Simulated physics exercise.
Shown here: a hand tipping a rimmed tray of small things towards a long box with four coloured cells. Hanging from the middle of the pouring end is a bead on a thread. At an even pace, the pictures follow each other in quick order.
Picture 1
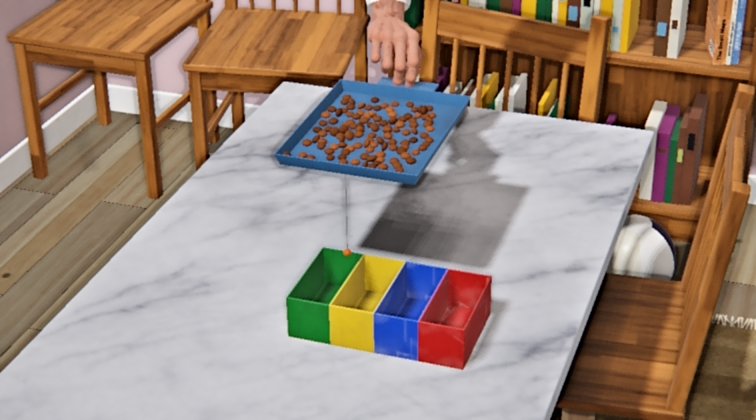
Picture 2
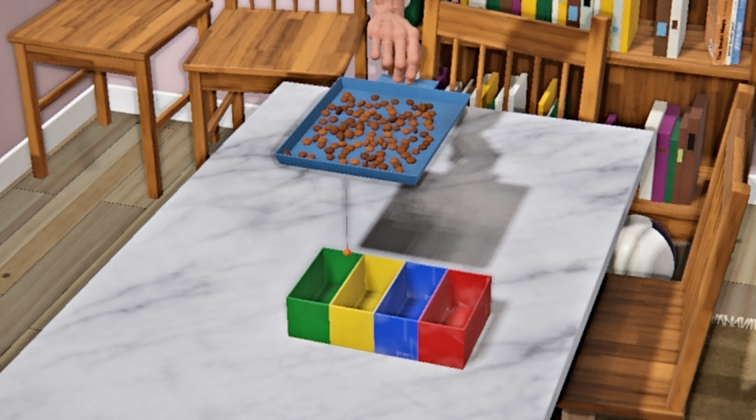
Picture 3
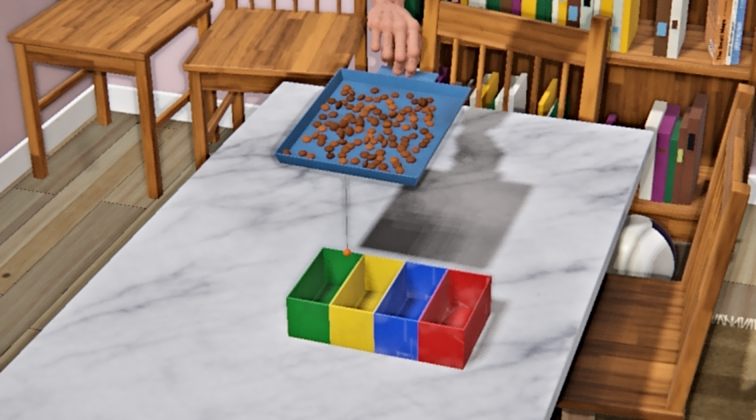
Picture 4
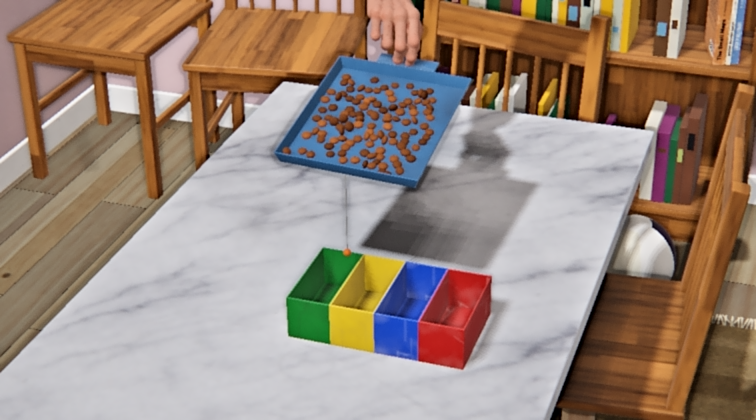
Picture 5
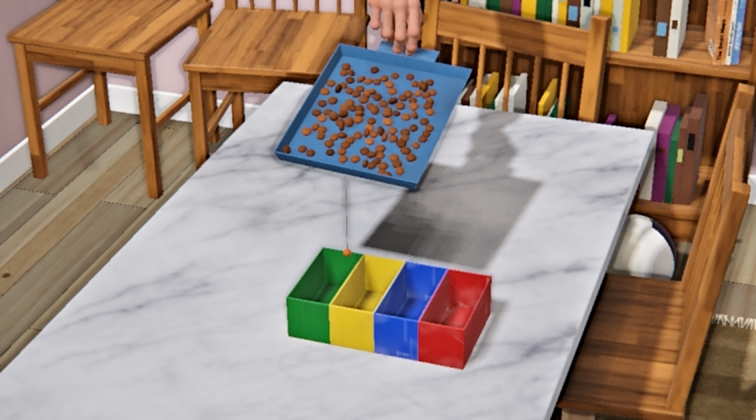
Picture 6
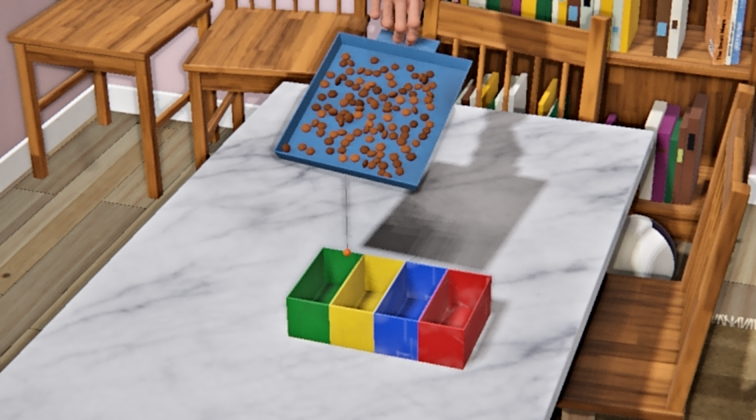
Above a marble table, a hand steadily tilts a blue tray of small brown pieces.
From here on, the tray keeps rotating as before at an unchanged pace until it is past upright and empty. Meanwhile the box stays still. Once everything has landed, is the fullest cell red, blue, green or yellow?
It is the blue cell.
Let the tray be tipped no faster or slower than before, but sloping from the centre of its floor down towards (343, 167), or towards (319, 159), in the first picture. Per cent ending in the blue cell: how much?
Shares: 0 %, then 0 %.
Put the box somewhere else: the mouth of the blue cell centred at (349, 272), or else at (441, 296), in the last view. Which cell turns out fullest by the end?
It would be the cell in red the first time and the cell in yellow the second time.
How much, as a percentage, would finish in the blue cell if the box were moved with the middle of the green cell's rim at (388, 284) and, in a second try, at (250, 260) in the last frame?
It comes to roughly 0 per cent in one try and roughly 20 per cent in the next.
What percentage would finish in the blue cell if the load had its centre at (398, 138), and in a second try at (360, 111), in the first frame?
About 60 % and 40 %.
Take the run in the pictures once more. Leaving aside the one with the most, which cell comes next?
That is that yellow cell.
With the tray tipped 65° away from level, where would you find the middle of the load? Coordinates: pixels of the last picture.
The middle of the load sits near (380, 174).
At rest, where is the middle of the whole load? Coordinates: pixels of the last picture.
Roughly at (392, 325).
Just after the last frame, tray tipped steeply; the larger part on the tray; about a tenth falling or outside the box.
A moment on, tray tipped past a quarter turn; about a tenth on the tray; roughly a third in the blue cell; roughly a quarter in the yellow cell; about a tenth in the green cell; just a few in the red cell; about a tenth falling or outside the box.
Further on, tray tipped past a quarter turn; roughly half in the blue cell; roughly a third in the yellow cell; about a tenth in the green cell; just a few in the red cell; just a few falling or outside the box.
When it is over, tray tipped past a quarter turn; roughly half in the blue cell; roughly a third in the yellow cell; about a tenth in the green cell; just a few in the red cell; just a few outside the box.
